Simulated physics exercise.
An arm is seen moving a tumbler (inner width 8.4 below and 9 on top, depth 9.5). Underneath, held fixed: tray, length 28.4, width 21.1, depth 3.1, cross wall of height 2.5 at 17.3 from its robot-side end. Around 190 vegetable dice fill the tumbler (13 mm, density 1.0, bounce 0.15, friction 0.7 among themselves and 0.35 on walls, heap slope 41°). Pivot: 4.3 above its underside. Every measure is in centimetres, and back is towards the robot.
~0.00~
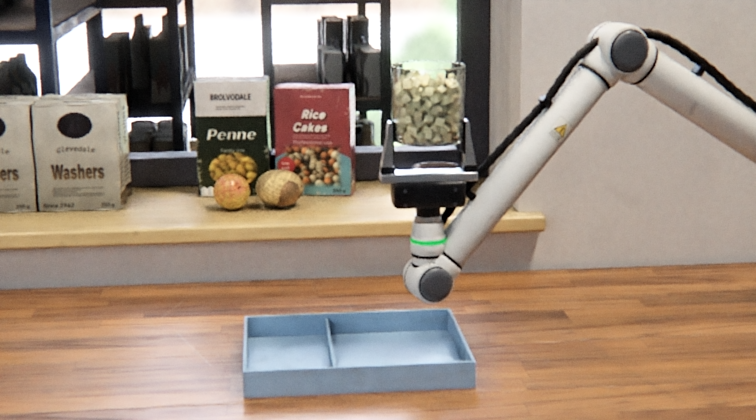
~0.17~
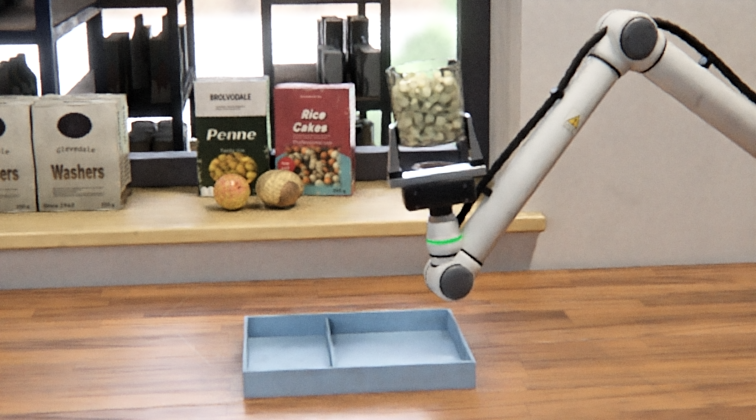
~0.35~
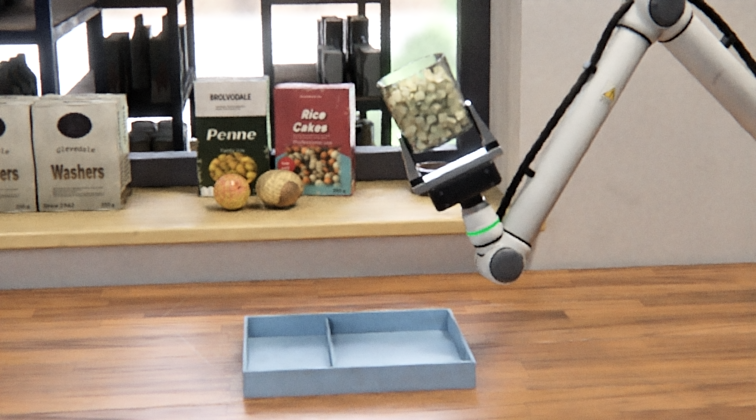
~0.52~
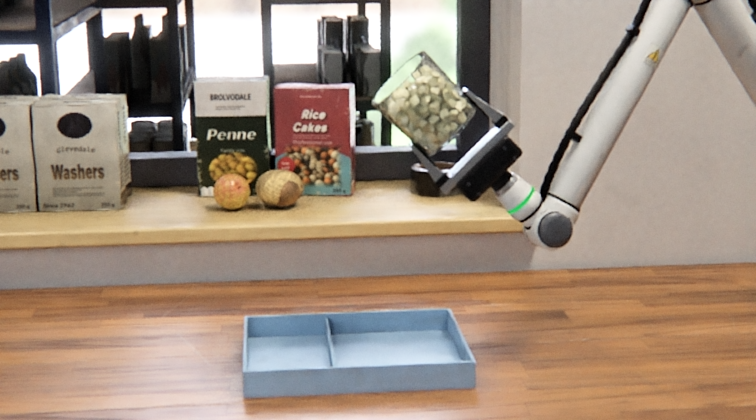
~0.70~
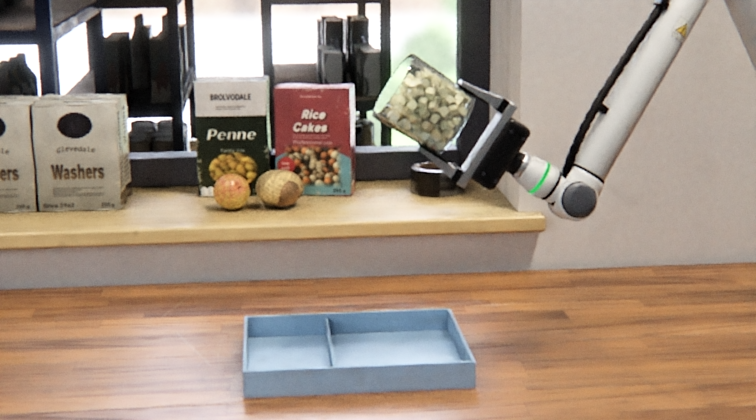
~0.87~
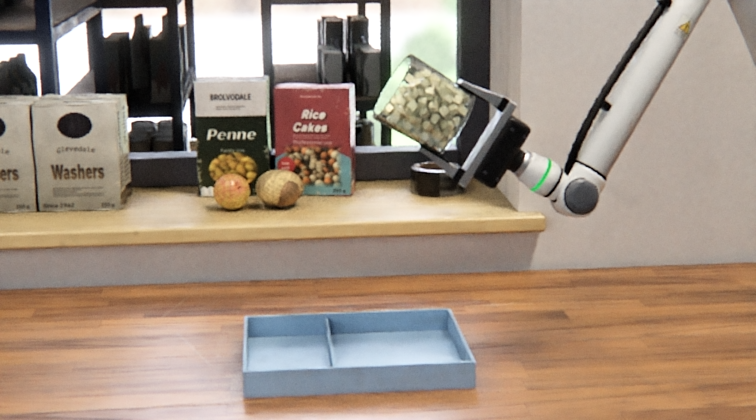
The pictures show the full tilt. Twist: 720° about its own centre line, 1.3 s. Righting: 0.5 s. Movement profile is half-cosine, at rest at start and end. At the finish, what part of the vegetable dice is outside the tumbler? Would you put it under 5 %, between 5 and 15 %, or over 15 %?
I would put it under 5 %.
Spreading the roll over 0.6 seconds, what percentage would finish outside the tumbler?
With that change you'd see near 0 per cent.
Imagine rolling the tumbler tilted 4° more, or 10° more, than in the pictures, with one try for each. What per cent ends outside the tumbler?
Estimates: Close to 0 % and 5 %.
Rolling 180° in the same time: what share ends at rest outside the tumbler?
In that case you'd get close to 0 per cent.
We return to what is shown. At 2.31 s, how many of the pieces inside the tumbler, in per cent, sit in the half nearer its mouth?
Near 40 per cent lies in the mouth half.
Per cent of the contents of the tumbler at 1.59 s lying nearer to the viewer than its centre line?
Viewer-side fraction of pieces: Approx. 50 %.
After 1.59 s, tipped 58°, highest piece 39 above the table; 189 in the tumbler.
After 2.31 s, tipped 47°, highest piece 39 above the table; 189 in the tumbler.
After 2.87 s, upright, highest piece 38 above the table; 189 in the tumbler.
After 3.57 s, upright, highest piece 38 above the table; 189 in the tumbler.
At rest, 189 in the tumbler. That is 0 % outside the tumbler.
